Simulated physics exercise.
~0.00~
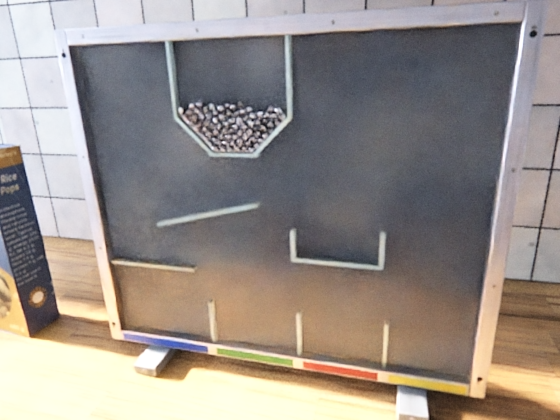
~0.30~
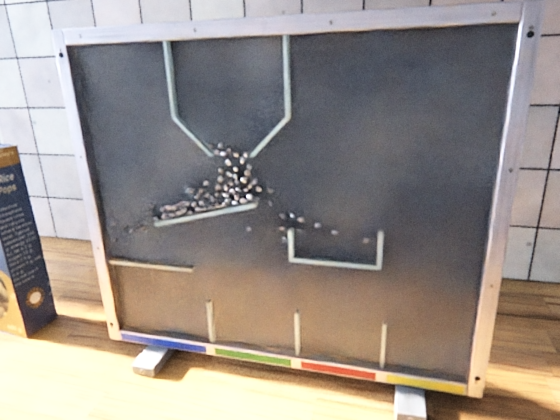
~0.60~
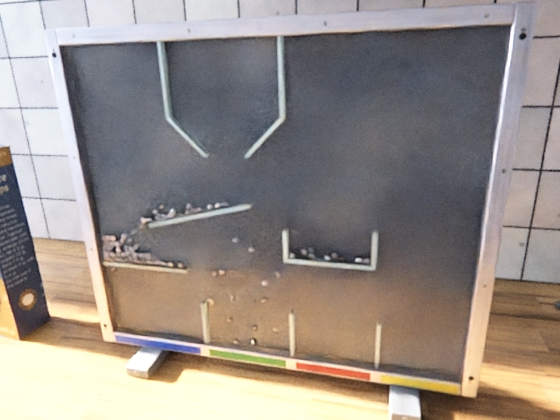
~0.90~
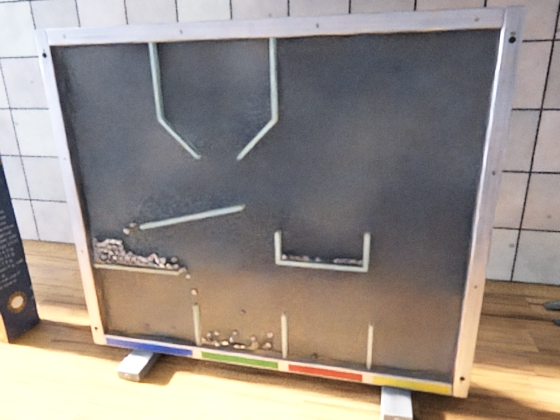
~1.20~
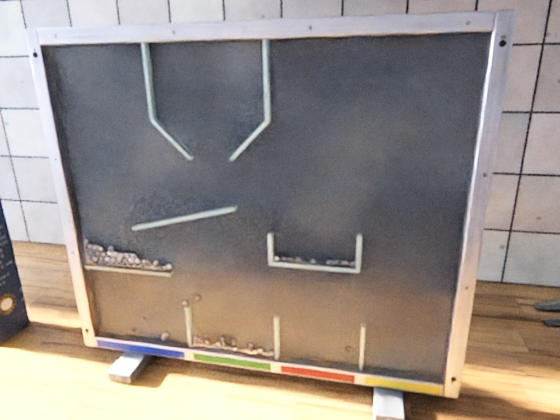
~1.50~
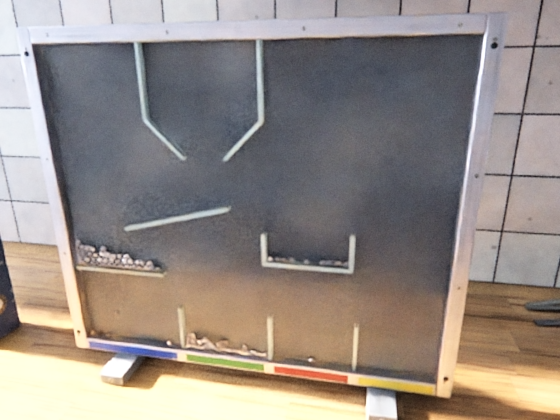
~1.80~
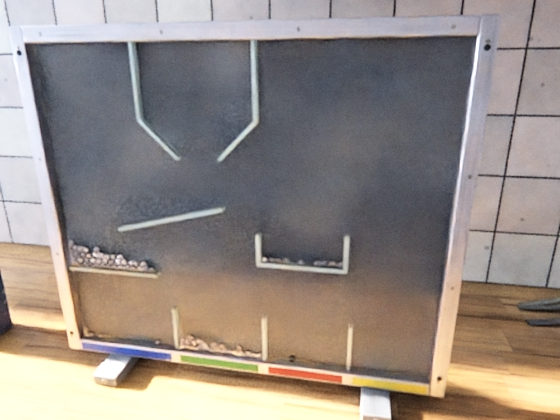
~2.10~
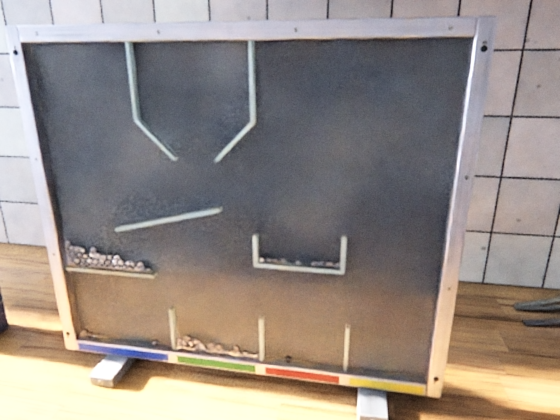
Small steel balls sit packed in a funnel-shaped hopper at the top of a dark, framed upright board, then pour out through its open bottom. They heap onto a slanted ledge below, and some scatter right toward a U-shaped tray. Many roll down the slope to the left and collect on a flat ledge by the wall, while others drop to the bins below. The hopper empties and the slanted ledge clears. Finally the balls lie still, most on the left ledge and in the tray, with a shallow pile in the green bin and a few in the blue.
